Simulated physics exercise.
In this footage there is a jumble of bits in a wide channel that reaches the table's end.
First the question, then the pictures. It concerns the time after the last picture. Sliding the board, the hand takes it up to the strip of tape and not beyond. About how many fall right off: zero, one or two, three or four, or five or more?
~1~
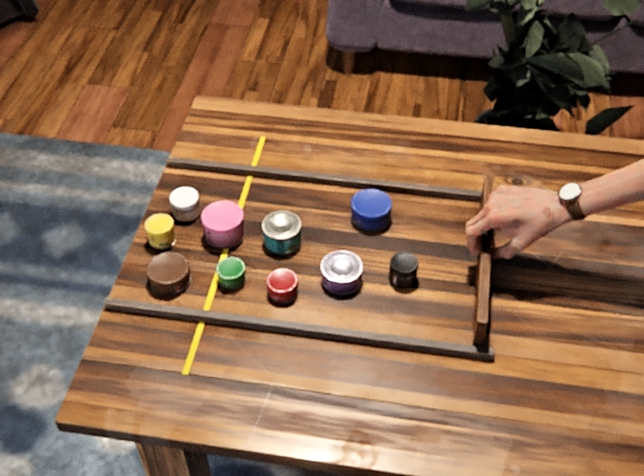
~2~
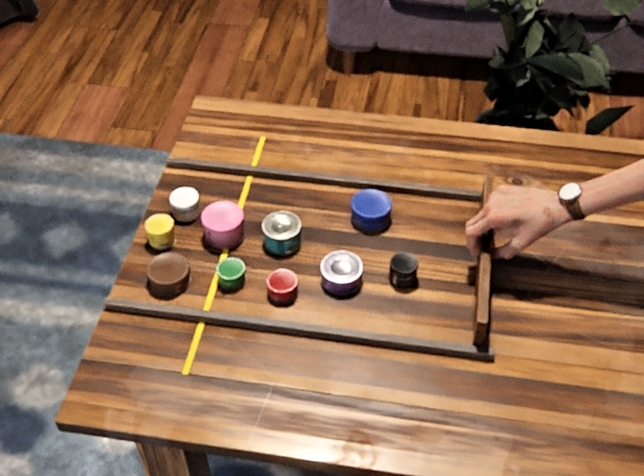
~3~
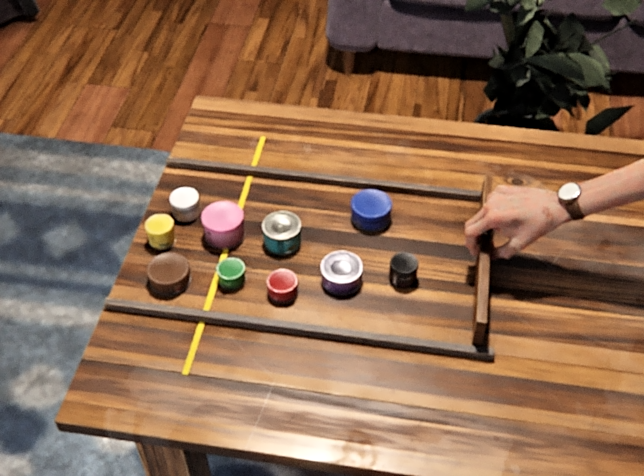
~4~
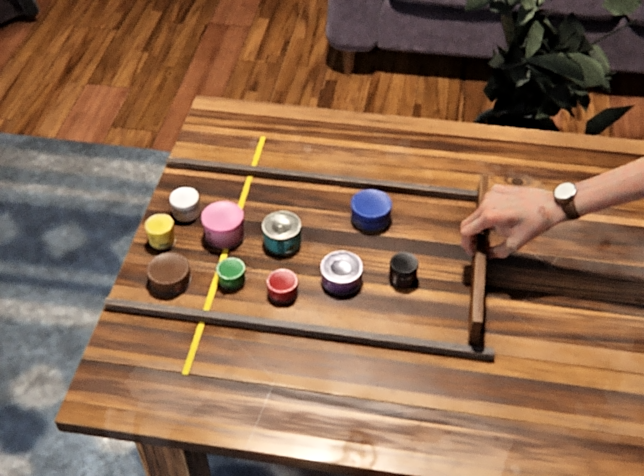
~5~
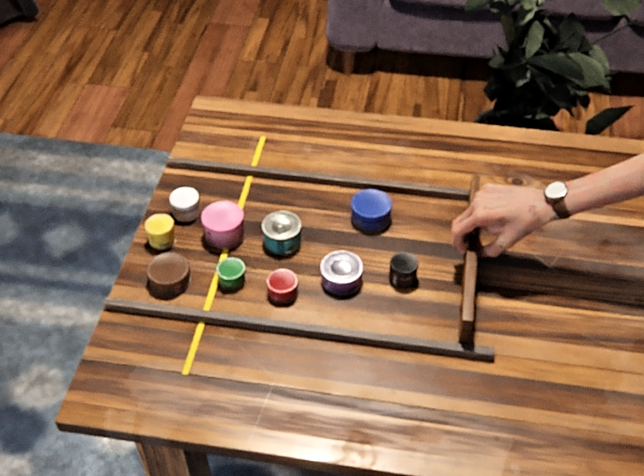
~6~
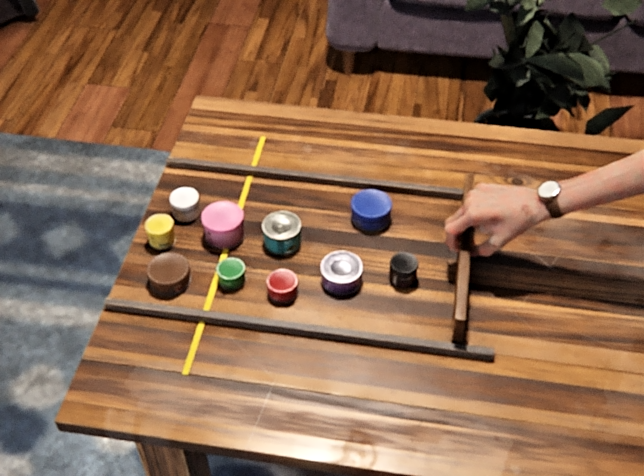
I predict the table will hold on to all the pieces.
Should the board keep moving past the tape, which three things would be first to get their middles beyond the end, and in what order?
Order, earliest first: Yellow pot, brown pot, pink tin.
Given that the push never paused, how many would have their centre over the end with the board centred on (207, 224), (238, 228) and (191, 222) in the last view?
2, 0 and 2.
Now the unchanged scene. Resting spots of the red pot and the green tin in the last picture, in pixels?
I'd put one close to (193, 296) and the other close to (168, 285).
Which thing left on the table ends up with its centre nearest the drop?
Yellow pot.
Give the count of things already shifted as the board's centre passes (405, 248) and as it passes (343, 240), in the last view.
Answer - first 1, then 4.
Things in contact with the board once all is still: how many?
The answer is 5.
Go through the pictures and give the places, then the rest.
Yellow pot (161, 232); white tub (186, 205); brown pot (169, 274); board (484, 257); tape (229, 240), in the first frame.
White tub (186, 205); board (484, 257), in the second frame.
Brown pot (169, 274); turquoise pot (282, 233), in the third frame.
Yellow pot (161, 233); pink tin (224, 225), in the fourth frame.
White tub (186, 205); black tub (404, 270), in the fifth frame.
Yellow pot (161, 233); white tub (186, 205); brown pot (169, 274); board (464, 255); tape (229, 240), in the sixth frame.
Soon after, none off yet; yellow pot at rest near (161, 233); white tub at rest near (186, 205); brown pot at rest near (169, 274).
In the end, the number that fall off is zero.
